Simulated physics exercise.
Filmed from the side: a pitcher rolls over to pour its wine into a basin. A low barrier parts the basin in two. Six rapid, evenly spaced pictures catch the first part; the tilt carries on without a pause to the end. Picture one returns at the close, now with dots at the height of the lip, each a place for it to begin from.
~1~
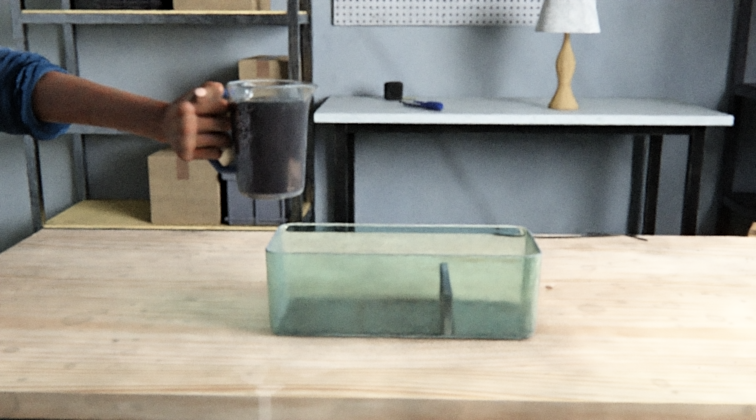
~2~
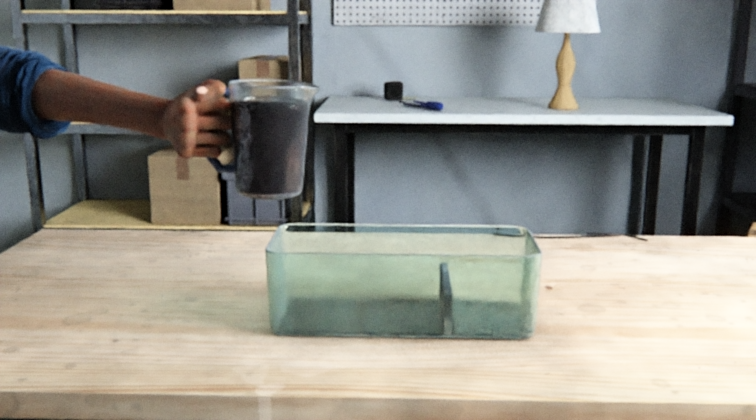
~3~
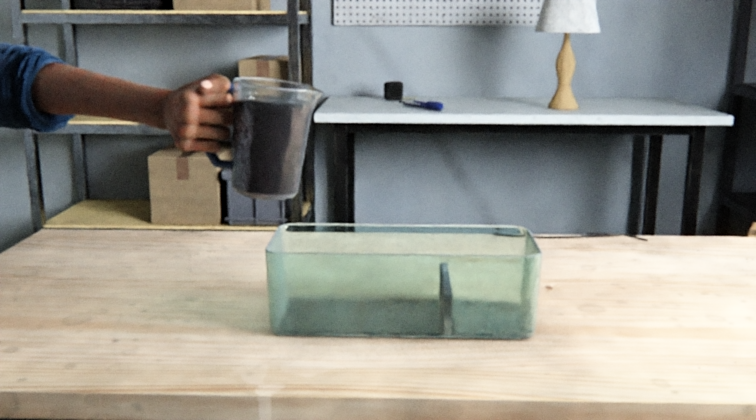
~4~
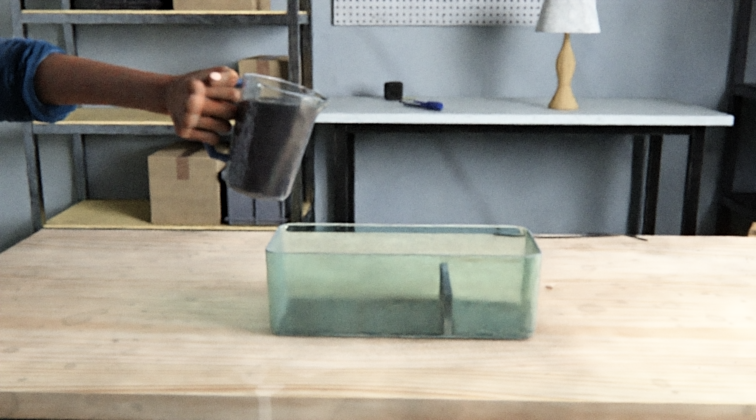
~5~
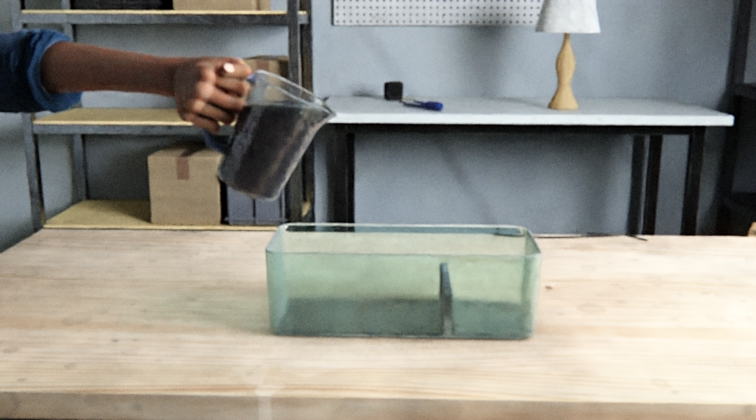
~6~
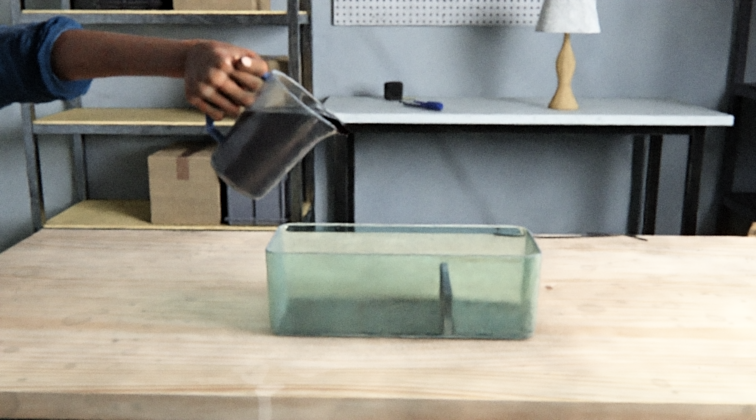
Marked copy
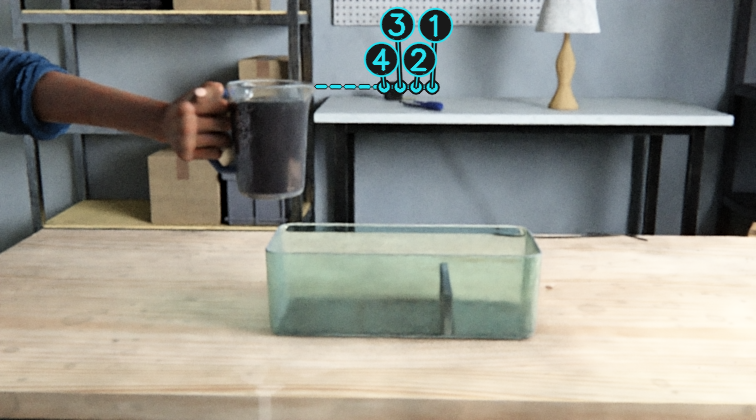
A hand held a clear pitcher of dark wine upright above a greenish basin split by a low barrier, then tilted it steadily to the right until the wine began slipping over the lip.
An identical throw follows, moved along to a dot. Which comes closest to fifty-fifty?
Best: 3.
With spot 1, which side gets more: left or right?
The right side.
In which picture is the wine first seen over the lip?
Picture 6.
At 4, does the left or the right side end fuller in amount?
The left side.
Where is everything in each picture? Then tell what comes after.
The first picture shows upright, lip at (316, 86); basin from (271, 332) to (535, 336); top of the wall at (446, 277); nothing has left yet.
The second picture shows upright, lip at (318, 88); nothing has left yet.
The third picture shows tipped about 7°, lip at (323, 93); nothing has left yet.
The fourth picture shows tipped about 16°, lip at (329, 102); nothing has left yet.
The fifth picture shows tipped about 27°, lip at (336, 114); nothing has left yet.
The sixth picture shows tipped about 41°, lip at (339, 130); wine is over the lip, down to (346, 133).
In cyan, 1 at (432, 87); 2 at (416, 87); 3 at (400, 87); 4 at (384, 86).
Choosing 1, about 14 % ends left of the wall and 84 % right of it; 3 % is lost outside.
Choosing 2, about 25 % ends left of the wall and 73 % right of it; 3 % is lost outside.
Choosing 3, about 51 % ends left of the wall and 47 % right of it.
Choosing 4, about 73 % ends left of the wall and 22 % right of it; 4 % is lost outside.
